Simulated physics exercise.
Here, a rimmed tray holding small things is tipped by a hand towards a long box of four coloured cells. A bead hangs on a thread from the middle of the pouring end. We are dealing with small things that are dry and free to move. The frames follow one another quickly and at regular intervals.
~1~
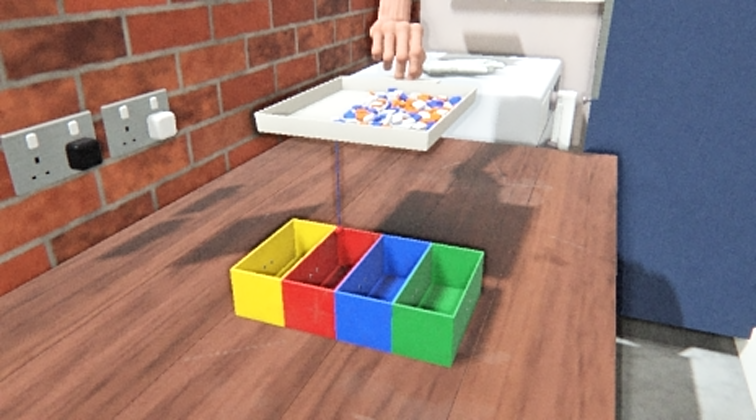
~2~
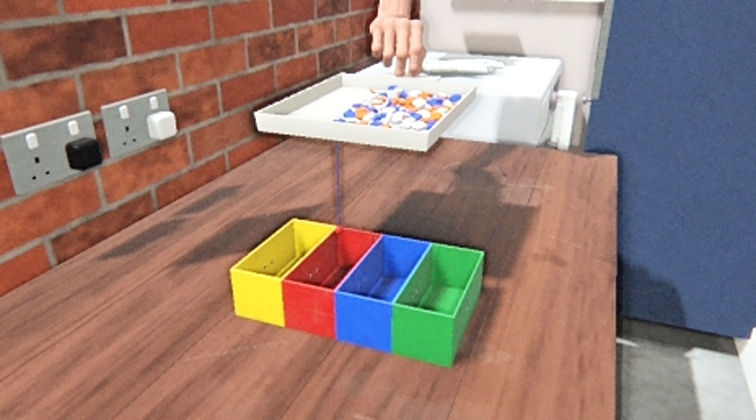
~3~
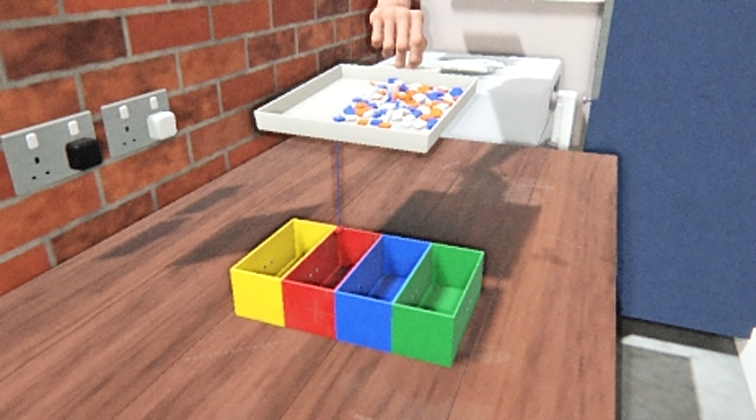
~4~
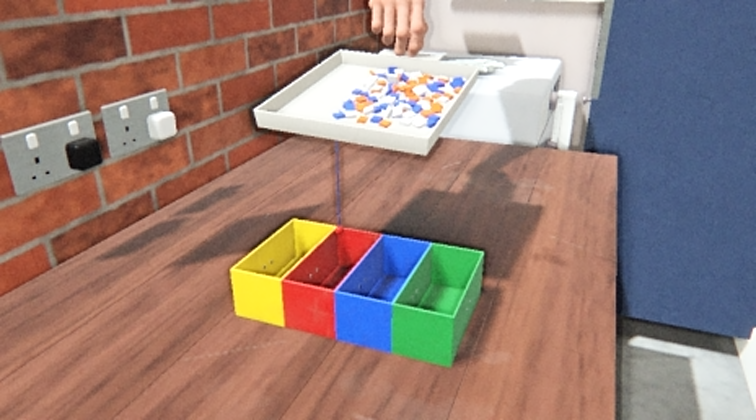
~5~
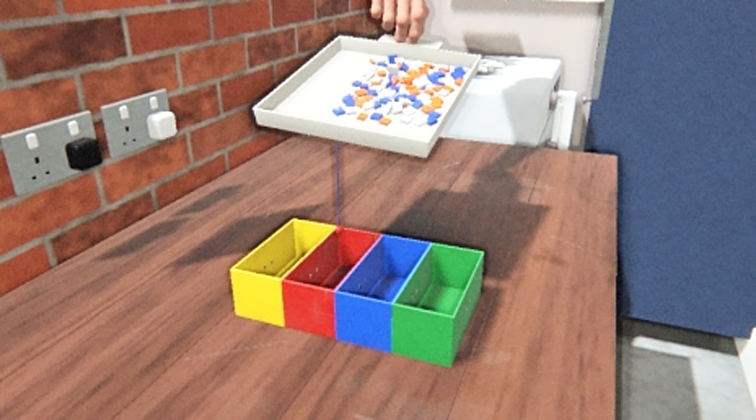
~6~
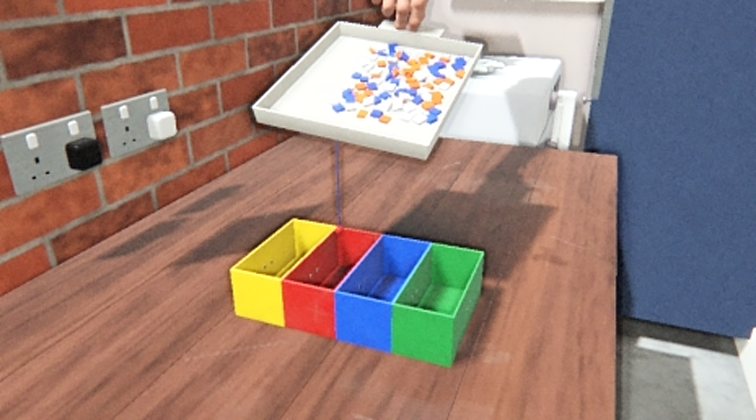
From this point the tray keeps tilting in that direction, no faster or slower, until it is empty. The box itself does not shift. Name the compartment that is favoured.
Blue.
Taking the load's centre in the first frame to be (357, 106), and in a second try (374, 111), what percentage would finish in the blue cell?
Near 50 per cent and near 60 per cent.
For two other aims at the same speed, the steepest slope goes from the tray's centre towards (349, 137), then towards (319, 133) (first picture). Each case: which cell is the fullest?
So the first one goes to blue and the second to yellow.
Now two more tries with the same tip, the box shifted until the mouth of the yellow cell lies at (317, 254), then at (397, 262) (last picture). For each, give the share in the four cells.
You'd get near 100 percent first and near 80 percent next.
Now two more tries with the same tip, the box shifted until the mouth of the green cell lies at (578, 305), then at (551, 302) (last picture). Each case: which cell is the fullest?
Try 1: The yellow one. Try 2: Yellow.
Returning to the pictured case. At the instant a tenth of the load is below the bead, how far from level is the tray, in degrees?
It's turned some 80 degrees by then.
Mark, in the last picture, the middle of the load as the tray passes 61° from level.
Check around (395, 111) in the last picture.
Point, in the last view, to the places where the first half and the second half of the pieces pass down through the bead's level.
At (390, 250) for the first part, then at (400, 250) for the others.
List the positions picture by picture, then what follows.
The first frame shows corners of the pouring end at (258, 113) and (427, 131), level; middle of the load at (395, 110), mosaic tiles; bead on its thread at (339, 230); yellow cell at (258, 293); red cell at (309, 305); blue cell at (363, 317); green cell at (422, 330).
The second frame shows corners of the pouring end at (258, 113) and (427, 132), level; middle of the load at (395, 109).
The third frame shows corners of the pouring end at (257, 112) and (427, 134), tipped barely, lowest at the right corner; middle of the load at (395, 104).
The fourth frame shows corners of the pouring end at (257, 110) and (427, 137), tipped a little, lowest at the right corner; middle of the load at (395, 97).
The fifth frame shows corners of the pouring end at (256, 108) and (426, 140), tipped a little, lowest at the right corner; middle of the load at (395, 90).
The sixth frame shows corners of the pouring end at (255, 107) and (426, 144), tipped clearly, lowest at the right corner; middle of the load at (395, 82); yellow cell at (258, 293); red cell at (309, 305); blue cell at (363, 317); green cell at (422, 330).
Soon after the last picture, tray tipped steeply; all on the tray.
A little later, tray tipped right over; about two thirds on the tray; about a quarter in the blue cell; a small part in the green cell; a stray few in the red cell; a small part falling or outside the box.
Later still, tray tipped past a quarter turn; about two thirds in the blue cell; a small part in the green cell; a small part in the red cell; a stray few falling or outside the box.
At rest, tray tipped past a quarter turn; about two thirds in the blue cell; a small part in the green cell; a small part in the red cell; none in the yellow cell; a stray few outside the box.
